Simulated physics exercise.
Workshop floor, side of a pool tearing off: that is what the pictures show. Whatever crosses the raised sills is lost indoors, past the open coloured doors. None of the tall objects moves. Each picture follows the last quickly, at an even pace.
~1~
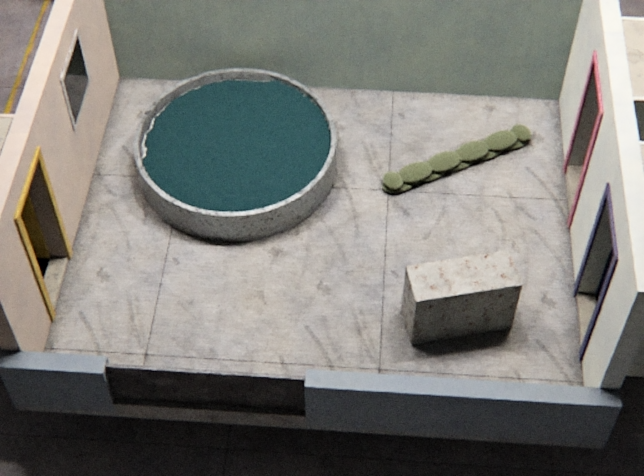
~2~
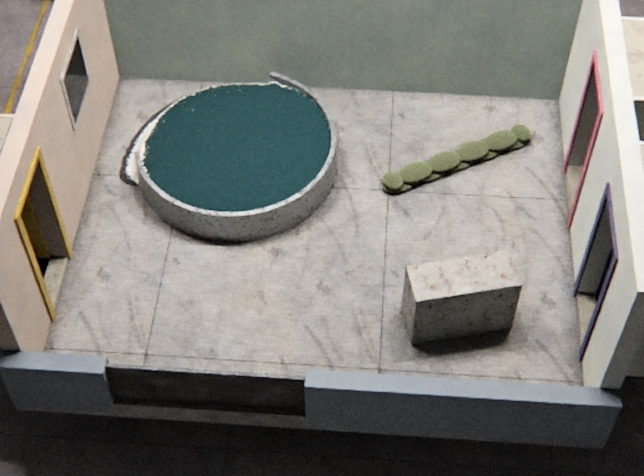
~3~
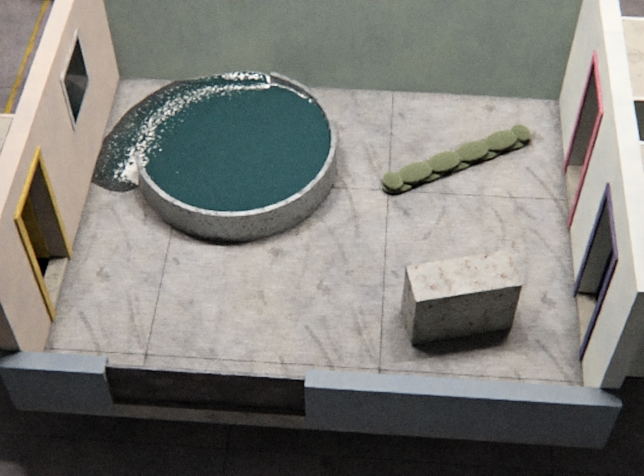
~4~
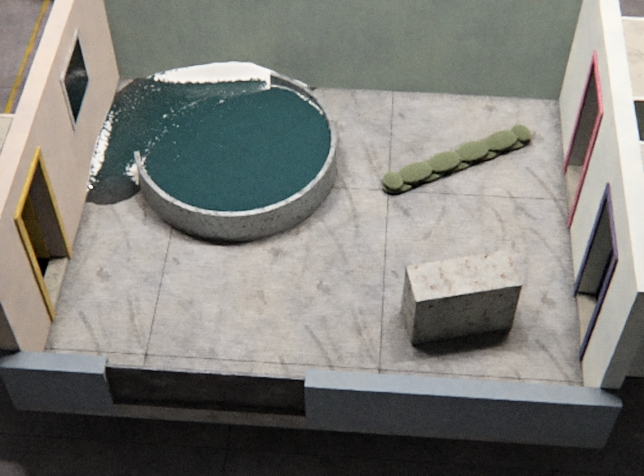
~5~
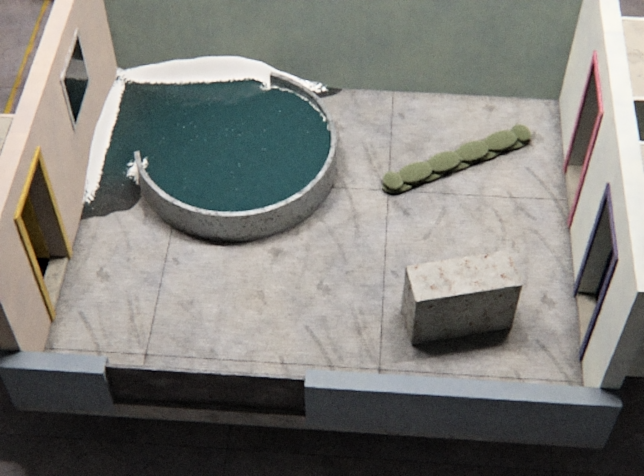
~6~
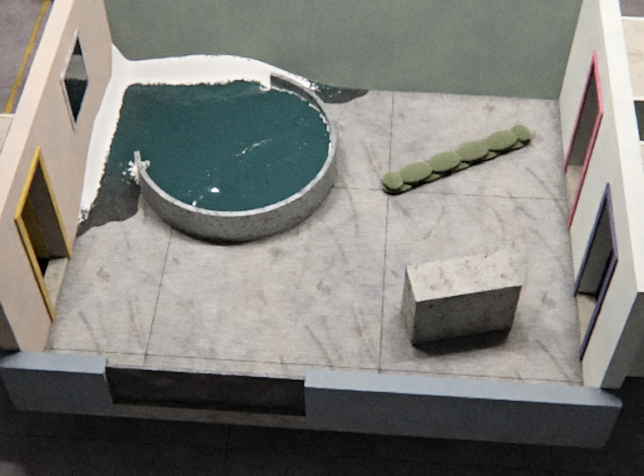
In the video, a round pool on a workshop floor tears open along its far left side, and dark green water pours out, spreads to the left and back walls with white foam, and runs rightward along the back wall.
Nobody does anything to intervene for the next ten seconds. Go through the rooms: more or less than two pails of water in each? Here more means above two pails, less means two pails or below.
Pink door: Less; yellow door: Less; blue door: Less.
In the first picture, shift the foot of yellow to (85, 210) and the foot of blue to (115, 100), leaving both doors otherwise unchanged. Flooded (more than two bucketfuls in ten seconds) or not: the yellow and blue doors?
Then: Yellow floods, blue passes that mark.
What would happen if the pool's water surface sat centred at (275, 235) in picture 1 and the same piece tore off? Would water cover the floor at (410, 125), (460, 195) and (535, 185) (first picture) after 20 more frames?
Spot by spot, in the order asked: Swamped, untouched, untouched.
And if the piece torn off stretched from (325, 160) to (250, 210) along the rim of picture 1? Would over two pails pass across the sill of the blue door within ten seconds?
After that, blue door tops the limit.
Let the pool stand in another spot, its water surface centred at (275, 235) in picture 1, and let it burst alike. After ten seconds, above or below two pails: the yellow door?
One by one: The yellow one exceeds the threshold.
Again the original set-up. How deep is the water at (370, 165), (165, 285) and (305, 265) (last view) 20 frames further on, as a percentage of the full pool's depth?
Taking the places in turn, I get roughly 4, 8 and 0 percent.
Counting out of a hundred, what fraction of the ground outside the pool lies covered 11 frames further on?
It comes to roughly 30 in a hundred.
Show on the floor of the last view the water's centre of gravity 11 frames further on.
Near (202, 148) in the last view.
A moment on, water covers 20 % of the floor; the pink door not reached, the yellow door wet at the sill, nothing in, the blue door not reached.
Next, water covers 30 % of the floor; the pink door not reached, the yellow door wet at the sill, nothing in, the blue door not reached.
Then, water covers 45 % of the floor; the pink door not reached, the yellow door wet at the sill, nothing in, the blue door not reached.
Later, water covers 80 % of the floor; the pink door wet at the sill, nothing in, the yellow door wet at the sill, nothing in, the blue door not reached.
In the end, water covers 95 % of the floor; the pink door wet at the sill, nothing in, the yellow door wet at the sill, nothing in, the blue door wet at the sill, nothing in.
